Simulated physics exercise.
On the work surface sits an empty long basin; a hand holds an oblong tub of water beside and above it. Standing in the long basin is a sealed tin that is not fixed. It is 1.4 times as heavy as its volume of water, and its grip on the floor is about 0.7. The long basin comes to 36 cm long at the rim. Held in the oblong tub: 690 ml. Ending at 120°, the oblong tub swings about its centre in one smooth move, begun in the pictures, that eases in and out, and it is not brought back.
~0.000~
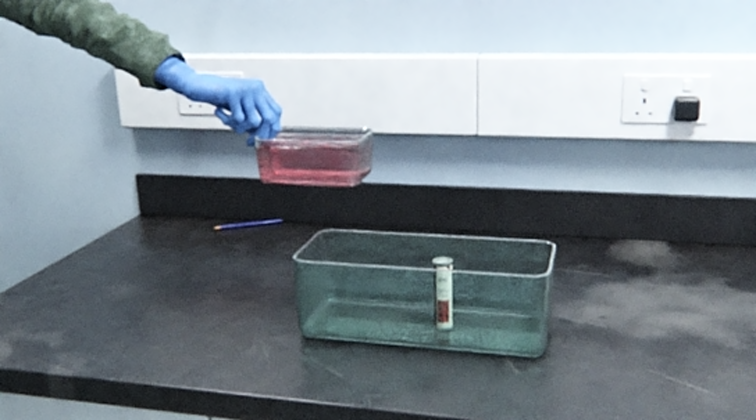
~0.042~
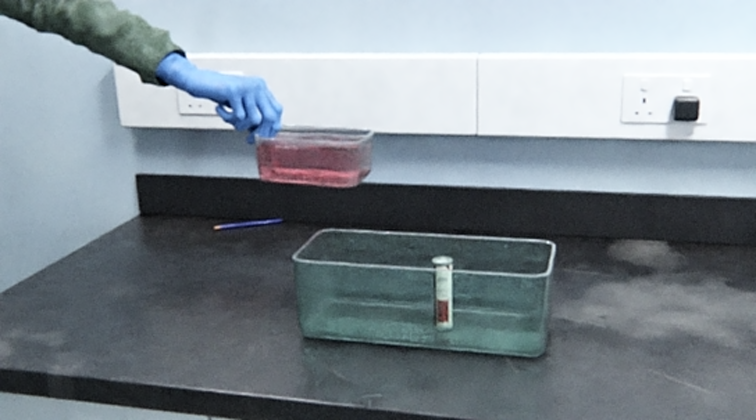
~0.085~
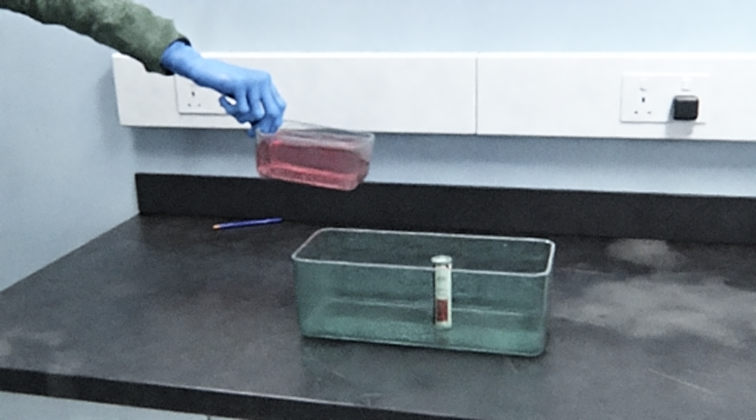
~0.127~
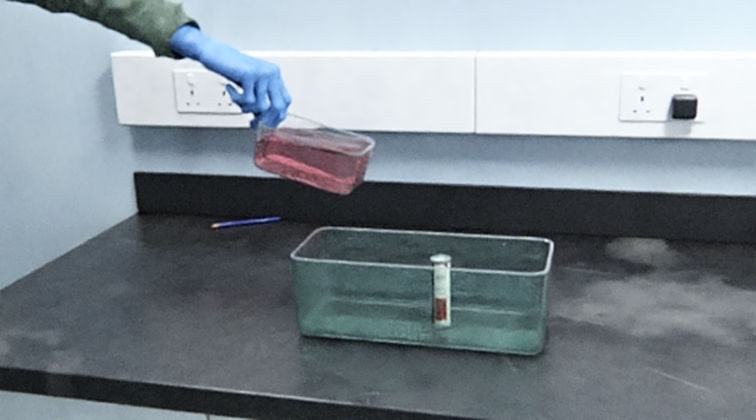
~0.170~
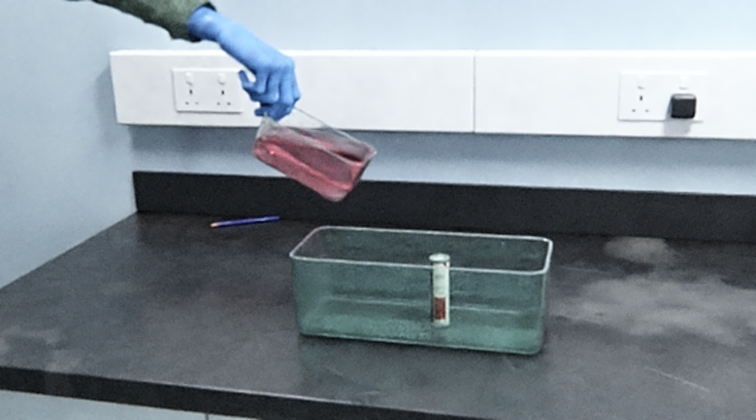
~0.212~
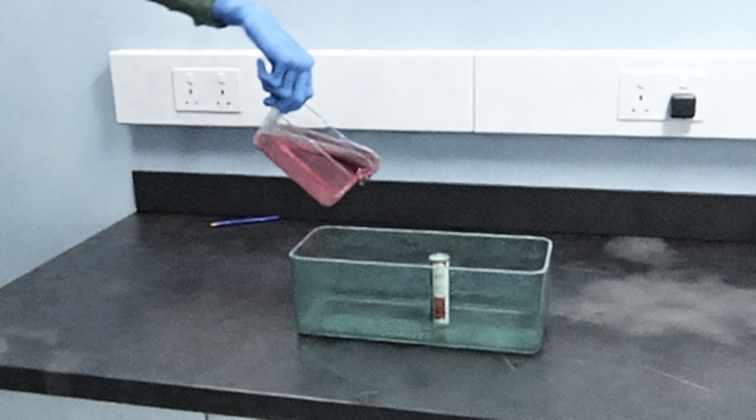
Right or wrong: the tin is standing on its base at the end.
Right, it is standing.
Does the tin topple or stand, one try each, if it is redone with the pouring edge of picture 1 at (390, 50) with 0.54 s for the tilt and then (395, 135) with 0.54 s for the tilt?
Try 1: Still standing; try 2: Tipped over.
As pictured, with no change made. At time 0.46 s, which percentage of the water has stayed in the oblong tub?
Fraction remaining: Approx. 7 per cent.
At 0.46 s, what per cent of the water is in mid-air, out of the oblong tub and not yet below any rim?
About 22 per cent.
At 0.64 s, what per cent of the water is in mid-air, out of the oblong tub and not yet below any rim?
5 per cent, roughly.
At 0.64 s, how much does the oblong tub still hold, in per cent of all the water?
Close to 0 in a hundred.
After 0.46 s the tilt is 114° and 7 per cent is still to pour; the tin stands where it began.
After 0.64 s the tilt is 120° and 0 per cent is still to pour; the tin stands where it began.
After 0.83 s the tilt is 120° and 0 per cent is still to pour; the tin stands where it began.
After 1.04 s the tilt is 120° and 0 per cent is still to pour; the tin stands where it began.
In the end the tin stands where it began.
